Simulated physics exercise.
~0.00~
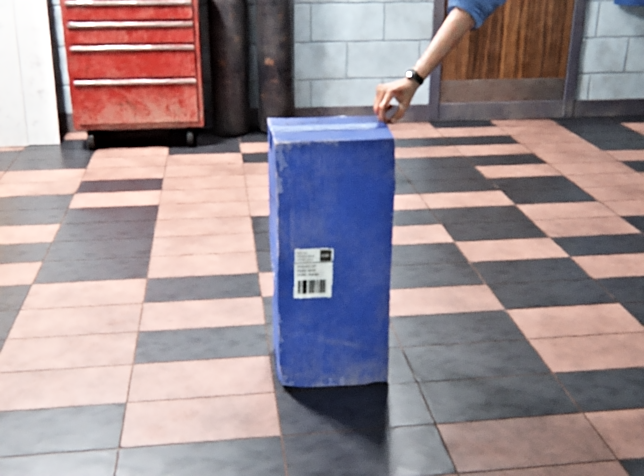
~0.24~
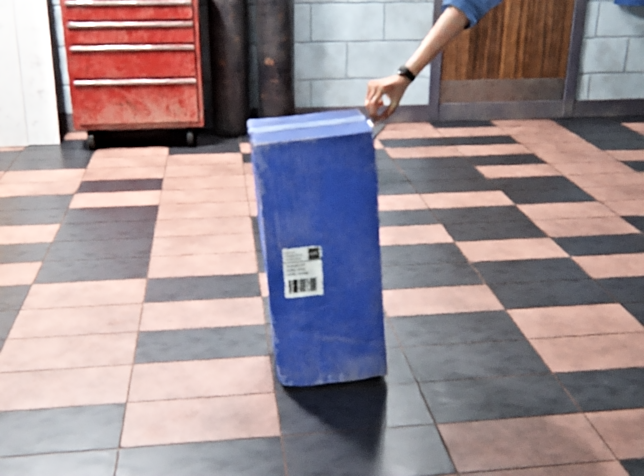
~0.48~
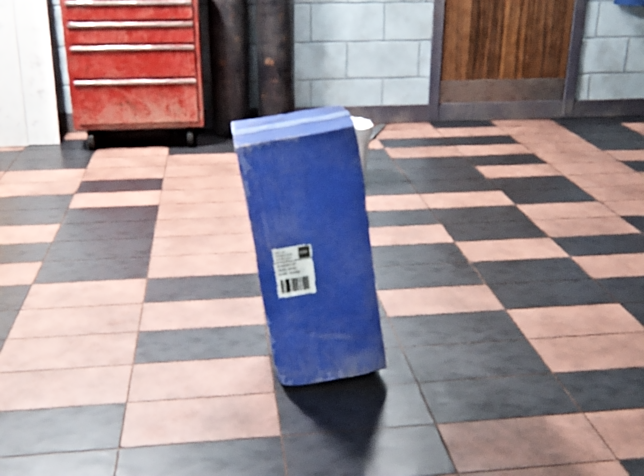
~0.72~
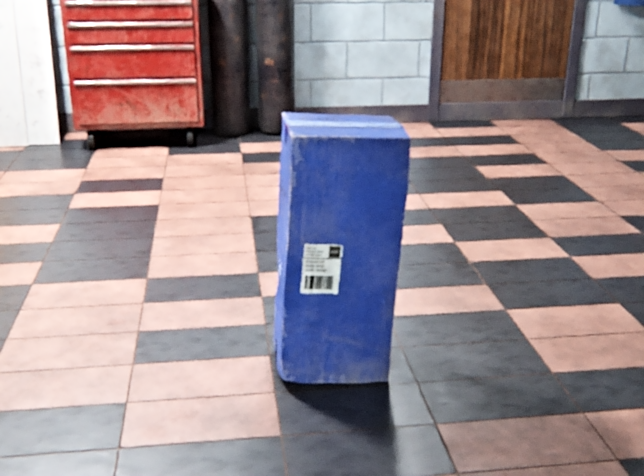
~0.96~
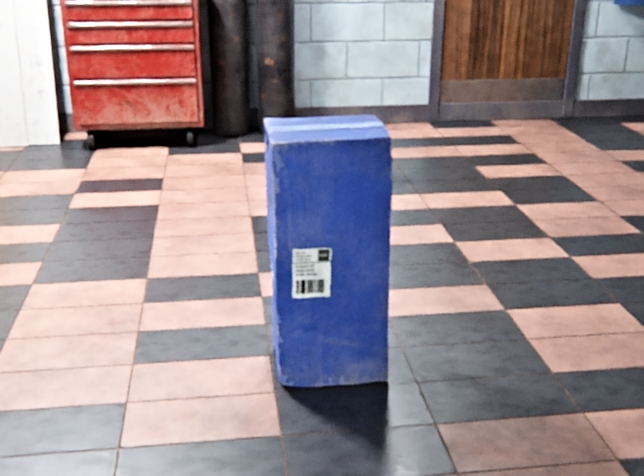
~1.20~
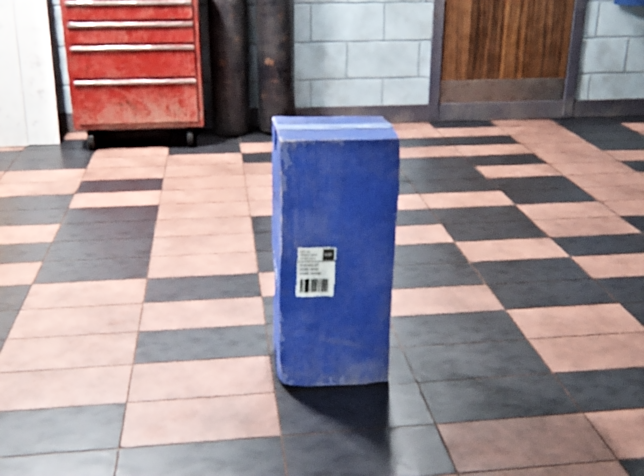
The clip opens on a tall blue parcel with a white label, standing upright on a floor of pink and dark tiles, with a red tool chest and a wooden door behind it. A hand reaches in from the upper right to its top edge, and the parcel begins to tip to the left as the hand lets go and draws back. With the hand gone, it leans farther left on its base, then swings back to the right. It rocks slightly left once more, and finally settles upright on its base.
